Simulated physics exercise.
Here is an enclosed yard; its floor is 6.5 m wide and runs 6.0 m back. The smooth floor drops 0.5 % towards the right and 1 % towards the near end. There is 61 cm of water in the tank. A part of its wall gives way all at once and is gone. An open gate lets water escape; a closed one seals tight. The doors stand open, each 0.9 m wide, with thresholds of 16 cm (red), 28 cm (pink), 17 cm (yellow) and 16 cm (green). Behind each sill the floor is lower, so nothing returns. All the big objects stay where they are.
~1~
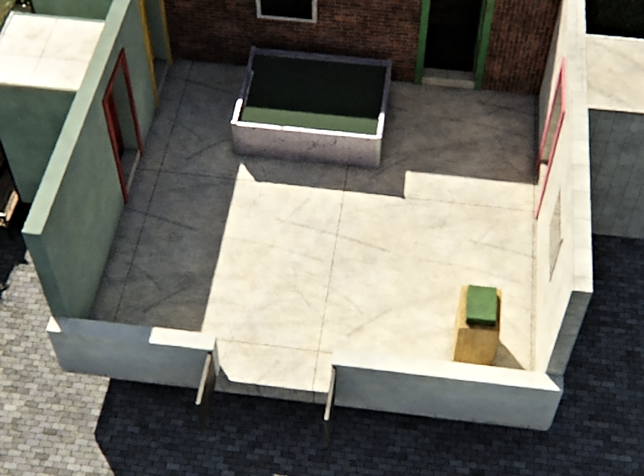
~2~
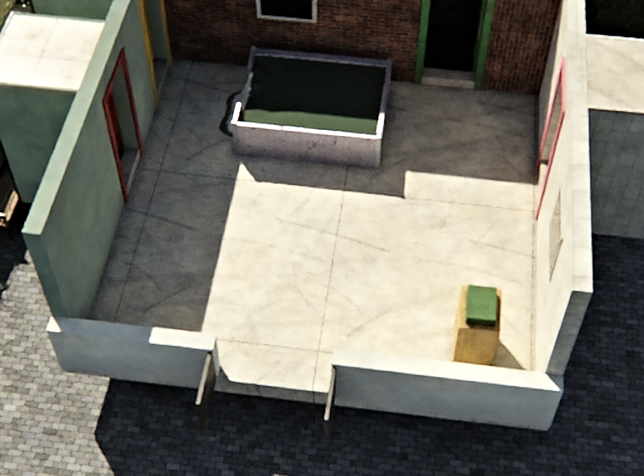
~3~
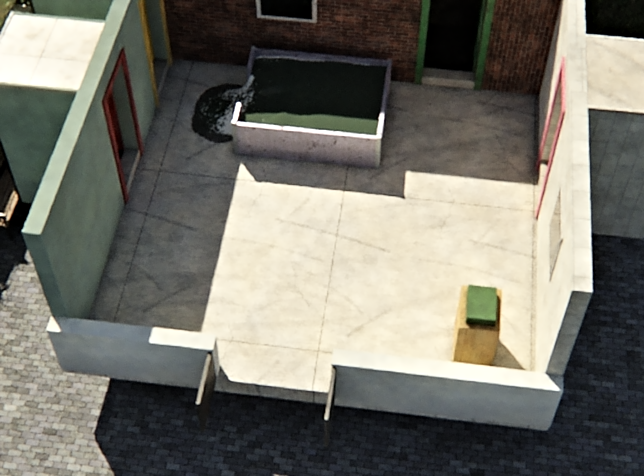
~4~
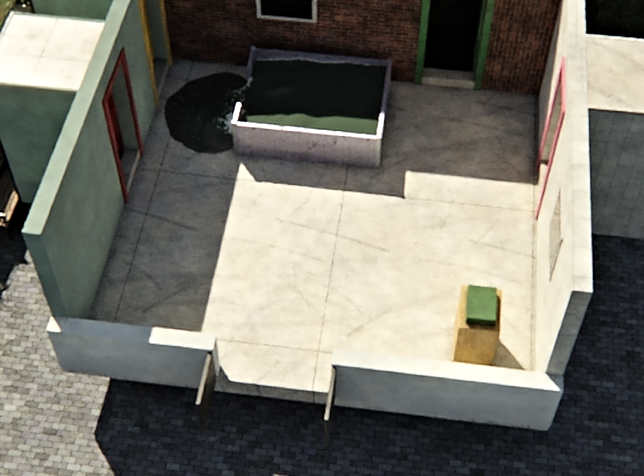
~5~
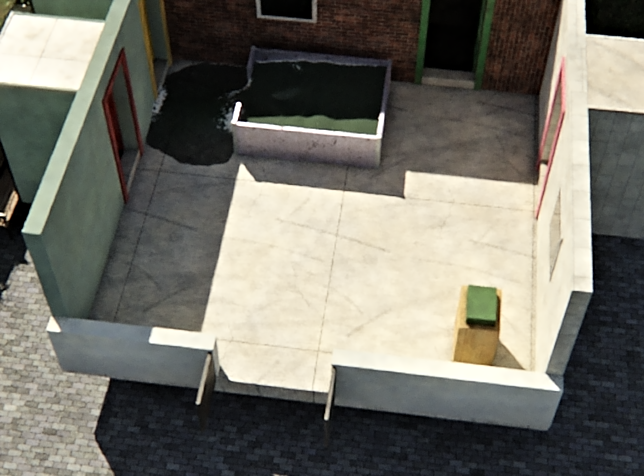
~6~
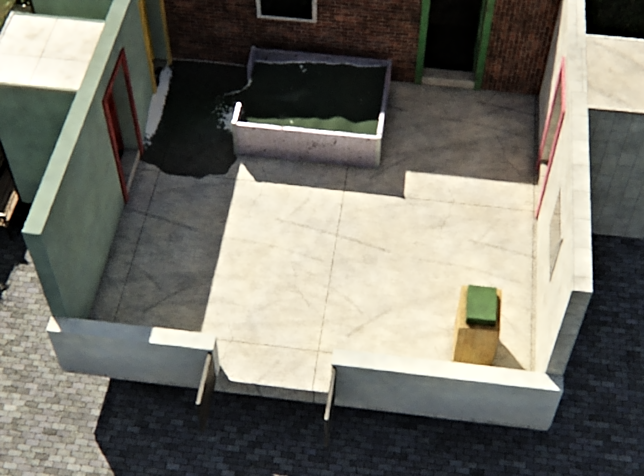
A walled yard with a pale, smooth floor is seen from high above by a still camera, with dark paving outside. A whitish tank of dark green water stands near the brick back wall, left of a green-framed doorway, with red-framed openings at both sides and a green-topped yellow box at lower right. Dark water bursts from the tank's left side, spreads to the left wall and creeps nearer along the floor.
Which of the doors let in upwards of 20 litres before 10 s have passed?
Within that time: At the red door it stays under the limit; at the pink door it stays under the limit; at the yellow door it goes over the limit; at the green door it keeps below the limit.
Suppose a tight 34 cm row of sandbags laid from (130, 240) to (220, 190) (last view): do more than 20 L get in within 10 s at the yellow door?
Against that limit: Yellow past it.
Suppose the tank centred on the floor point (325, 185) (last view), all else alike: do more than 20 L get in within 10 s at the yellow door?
Against that limit: Yellow not over.
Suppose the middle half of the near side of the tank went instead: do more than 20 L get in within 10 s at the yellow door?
Against that limit: Yellow not over.
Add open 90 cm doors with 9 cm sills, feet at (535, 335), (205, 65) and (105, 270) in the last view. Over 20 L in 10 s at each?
In that order: Not over, past it, below.
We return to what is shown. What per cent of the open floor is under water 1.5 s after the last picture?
Some 20 per cent of it.
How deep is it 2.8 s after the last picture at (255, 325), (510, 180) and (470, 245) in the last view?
About 2, 0 and 0 cm.
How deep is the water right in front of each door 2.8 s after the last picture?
Depths in cm: Red 12, pink 0, yellow 24, green 3.
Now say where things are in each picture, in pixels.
The first picture shows still water, 61 cm deep, in the tank at (314, 95).
In the second picture, water pours out at (247, 105) and has run 0.5 m, to (239, 94); typically 9 cm deep outside, 61 cm at the tank's back.
In the third picture, water pours out at (247, 107) and has run 0.9 m, to (198, 127); typically 10 cm deep outside, 61 cm at the tank's back.
In the fourth picture, water pours out at (247, 106) and has run 1.3 m, to (169, 113); typically 6 cm deep outside, 61 cm at the tank's back.
In the fifth picture, the front is at (149, 132), 1.7 m from the gap at (247, 106); 2.7 m2 of floor is under water; 61 cm left at the back of the tank.
In the sixth picture, water pours out at (247, 106) and has run 2.0 m, to (141, 156); typically 5 cm deep outside, 60 cm at the tank's back.
Then, 0.7 s after the last picture water covers 15 % of the floor and is deepest (36 cm) near (241, 113); red door 15 cm at the sill, 0 L in, pink door not reached, yellow door 33 cm at the sill, 30 L in, green door not reached.
Then, 1.5 s after the last picture water covers 20 % of the floor and is deepest (35 cm) near (156, 112); red door 15 cm at the sill, 0 L in, pink door not reached, yellow door 33 cm at the sill, 99 L in, green door not reached.
Then, 2.8 s after the last picture water covers 40 % of the floor and is deepest (24 cm) near (166, 113); red door 12 cm at the sill, 1 L in, pink door not reached, yellow door 24 cm at the sill, 170 L in, green door 3 cm at the sill, 0 L in.
Then, 5.3 s after the last picture water covers 55 % of the floor and is deepest (18 cm) near (166, 113); red door 10 cm at the sill, 1 L in, pink door 3 cm at the sill, 0 L in, yellow door 16 cm at the sill, 198 L in, green door 3 cm at the sill, 0 L in.
Then, 9.3 s after the last picture water covers 75 % of the floor and is deepest (12 cm) near (525, 401); red door 7 cm at the sill, 1 L in, pink door 3 cm at the sill, 0 L in, yellow door 9 cm at the sill, 199 L in, green door 2 cm at the sill, 0 L in.
